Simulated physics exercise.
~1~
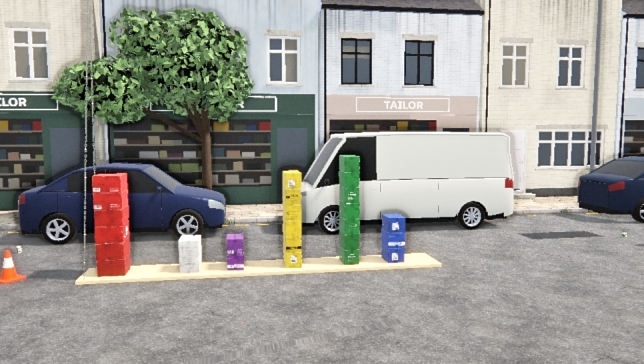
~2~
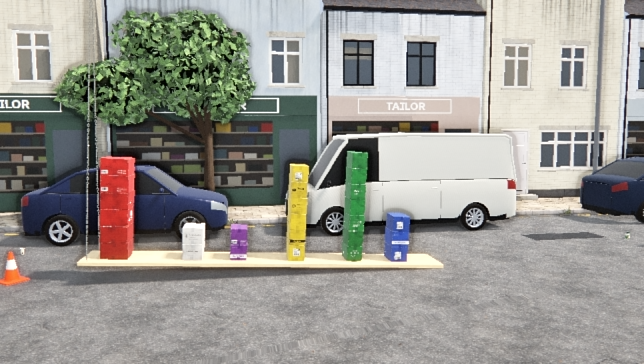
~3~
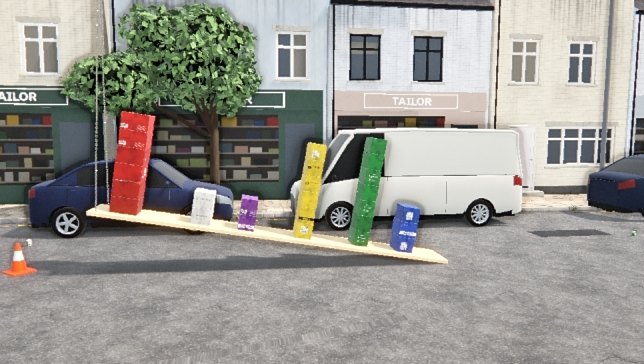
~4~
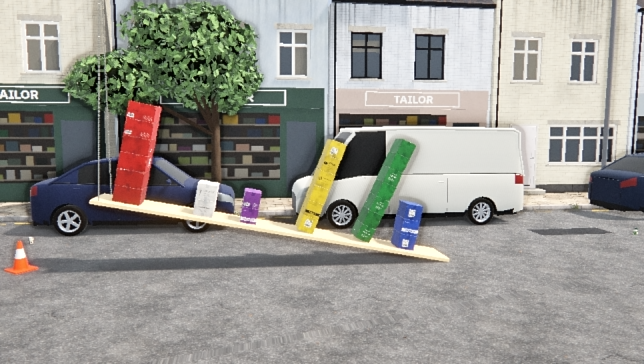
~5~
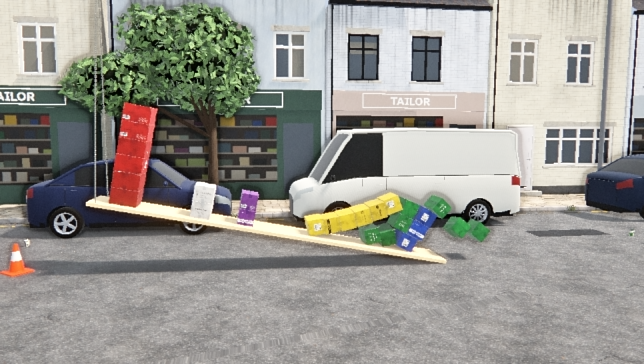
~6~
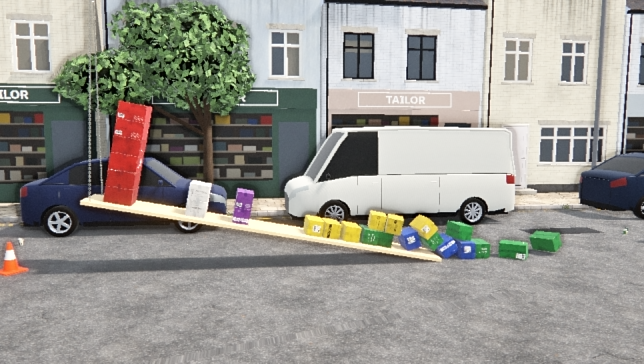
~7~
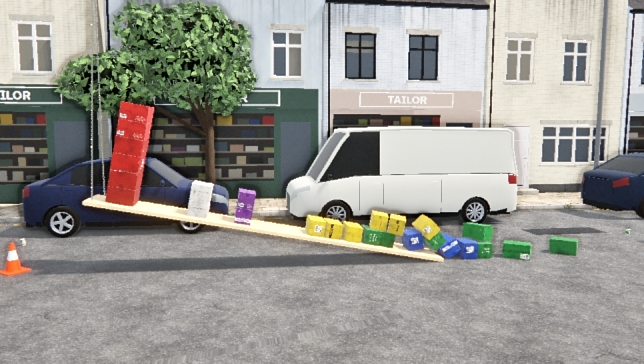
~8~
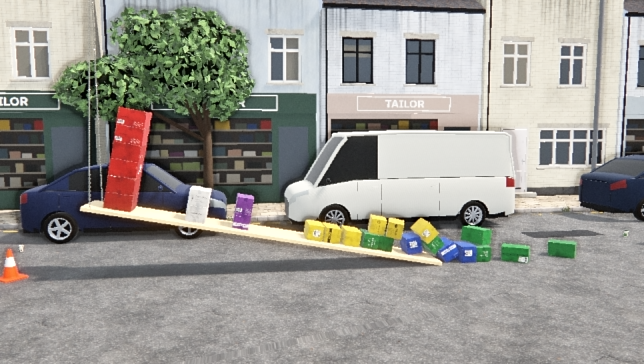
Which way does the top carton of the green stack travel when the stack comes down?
It moves to the right, ending up on the road beyond the low end of the plank.
Street beside parked vehicles, a plank's left end rising, green, yellow and blue carton stacks toppling right, red, white and purple standing.
